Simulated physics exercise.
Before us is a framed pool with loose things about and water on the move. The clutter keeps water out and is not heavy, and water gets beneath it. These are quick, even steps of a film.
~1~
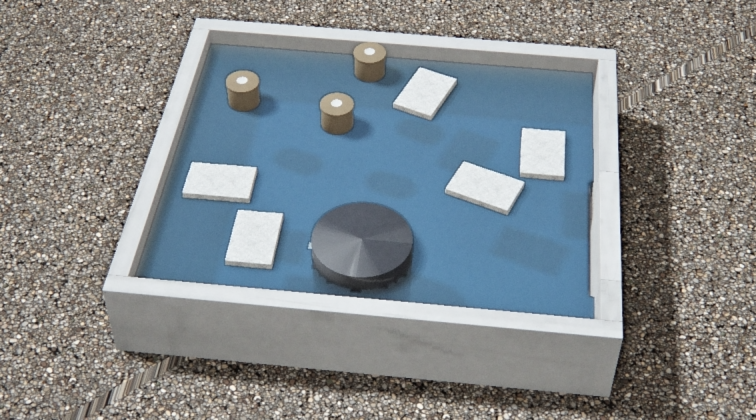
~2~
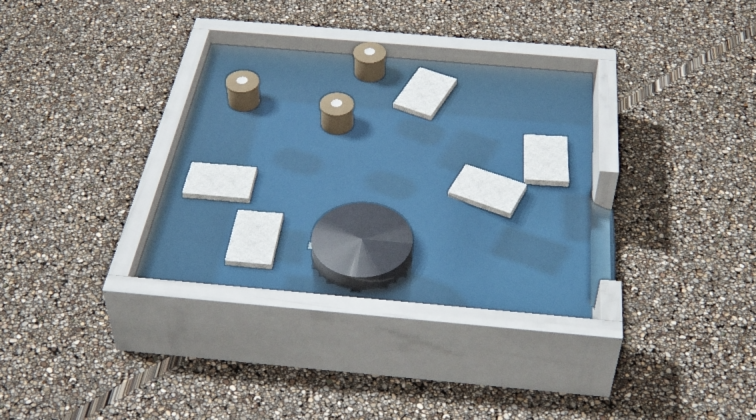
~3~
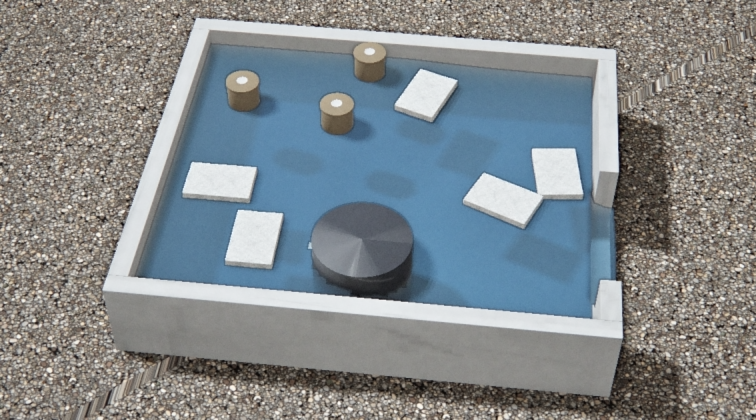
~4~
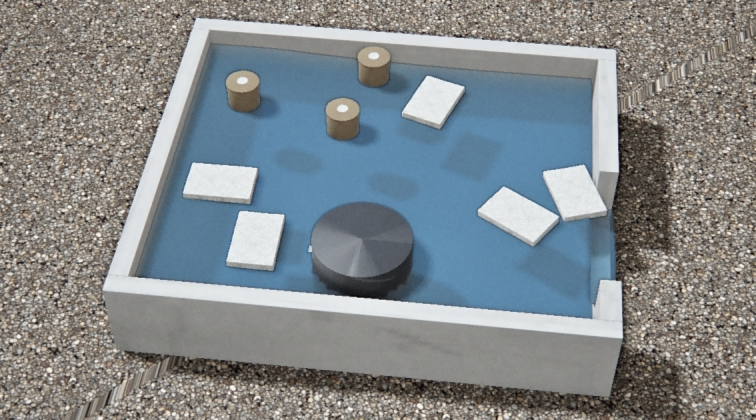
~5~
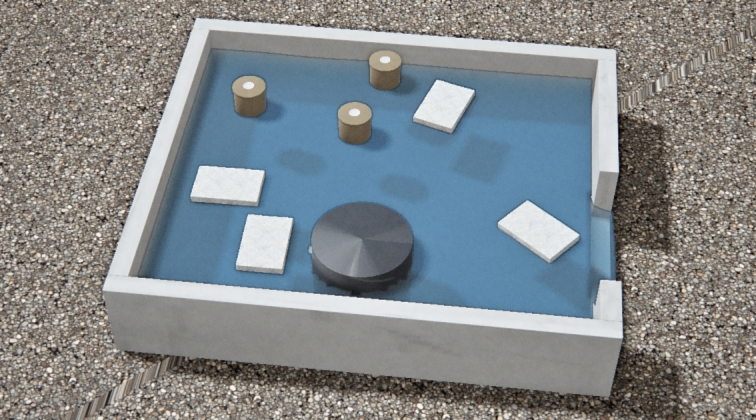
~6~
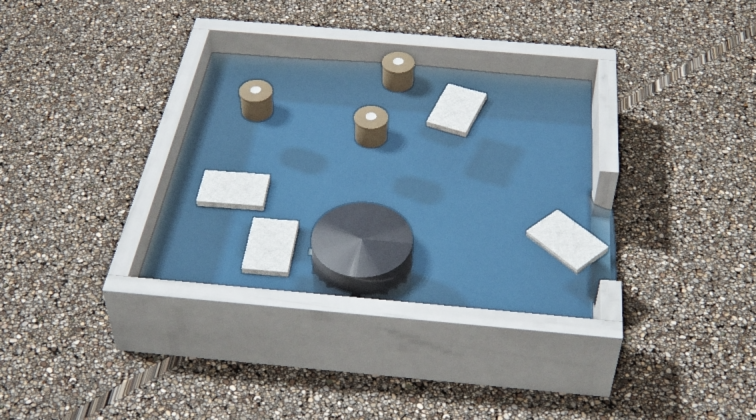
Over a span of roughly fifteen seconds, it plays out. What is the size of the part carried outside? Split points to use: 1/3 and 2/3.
From 1/3 to 2/3.
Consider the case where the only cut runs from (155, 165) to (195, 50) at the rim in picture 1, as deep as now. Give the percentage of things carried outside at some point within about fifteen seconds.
My estimate is some 90 percent.
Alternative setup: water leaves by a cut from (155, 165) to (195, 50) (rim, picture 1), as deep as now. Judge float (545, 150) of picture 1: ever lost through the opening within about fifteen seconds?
Verdict - retained.
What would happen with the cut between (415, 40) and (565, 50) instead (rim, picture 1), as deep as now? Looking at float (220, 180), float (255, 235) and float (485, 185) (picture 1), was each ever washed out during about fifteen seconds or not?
The three give no escape, no escape and escape, in that order.
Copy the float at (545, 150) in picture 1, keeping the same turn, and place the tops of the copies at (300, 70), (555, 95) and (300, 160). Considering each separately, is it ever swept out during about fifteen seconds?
Okay, one at a time: Does not get out, next gets out, last gets out.
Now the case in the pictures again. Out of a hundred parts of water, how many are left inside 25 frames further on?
Looks like about 50 per cent of the water.
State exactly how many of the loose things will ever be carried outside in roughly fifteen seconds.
Total: 4.
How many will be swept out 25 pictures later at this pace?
I make it 3.
A moment on, 2 of 8 are out; 6 afloat.
Next, 2 of 8 are out; 6 afloat.
Later, 3 of 8 are out; 5 afloat.
In the end, 4 of 8 are out; 4 afloat.
